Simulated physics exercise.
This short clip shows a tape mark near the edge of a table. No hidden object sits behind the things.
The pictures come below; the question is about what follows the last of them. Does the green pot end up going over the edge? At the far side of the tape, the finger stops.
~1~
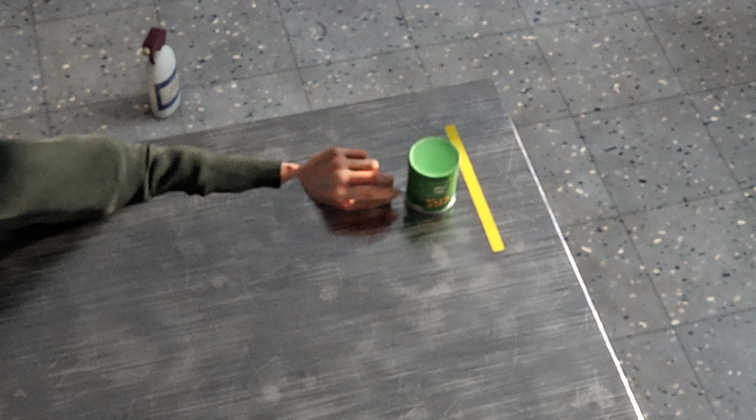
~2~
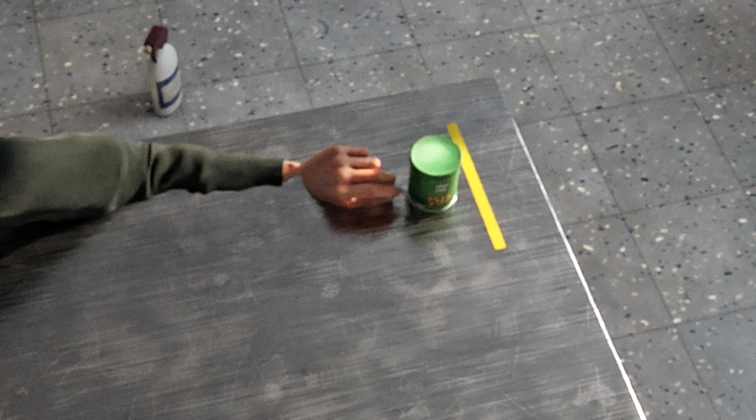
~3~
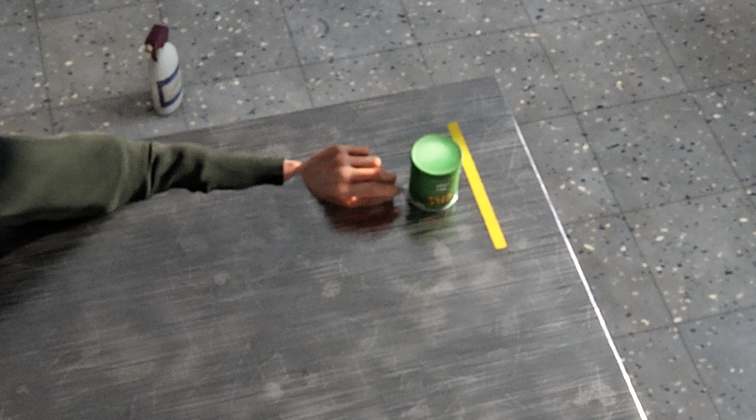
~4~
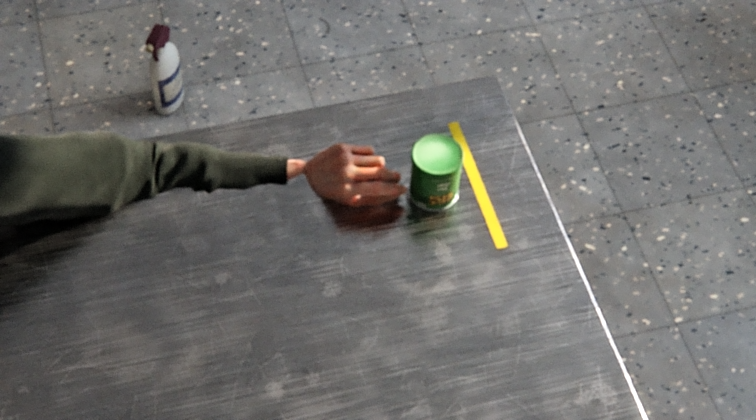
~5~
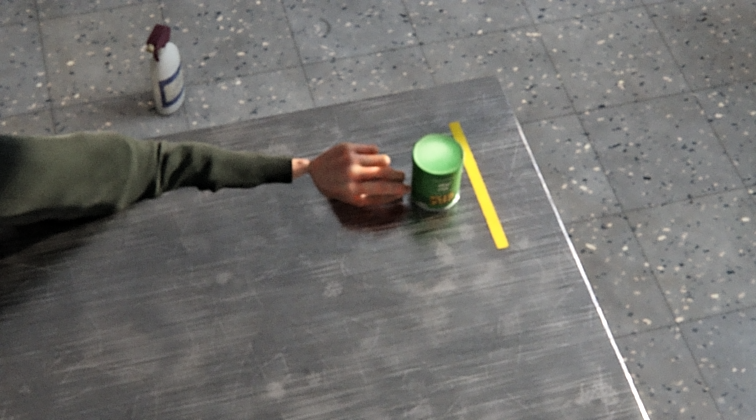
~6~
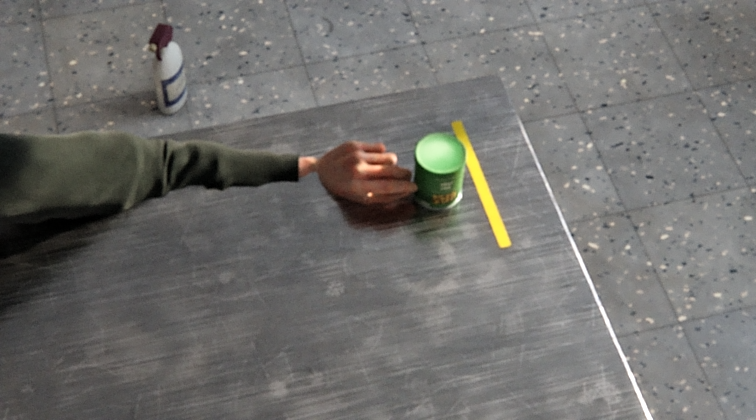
No.
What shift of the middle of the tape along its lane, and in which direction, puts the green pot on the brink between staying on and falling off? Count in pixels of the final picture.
32 pixels to the right.
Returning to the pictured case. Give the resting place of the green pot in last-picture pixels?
Its middle settles around (512, 158) in the last picture.
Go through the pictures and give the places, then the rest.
Green pot (433, 176), in the first frame.
Green pot (434, 174), in the second frame.
Green pot (435, 174), in the third frame.
Green pot (436, 173), in the fourth frame.
Green pot (437, 173), in the fifth frame.
Green pot (439, 172), in the sixth frame.
Then, 0.34 s after the last picture, green pot moved a little near (460, 168).
Then, 0.72 s after the last picture, green pot moved about its own width near (487, 163).
Then, 1.02 s after the last picture, green pot moved about its own width near (508, 159).
At rest, the green pot is still on the table, near (513, 157).
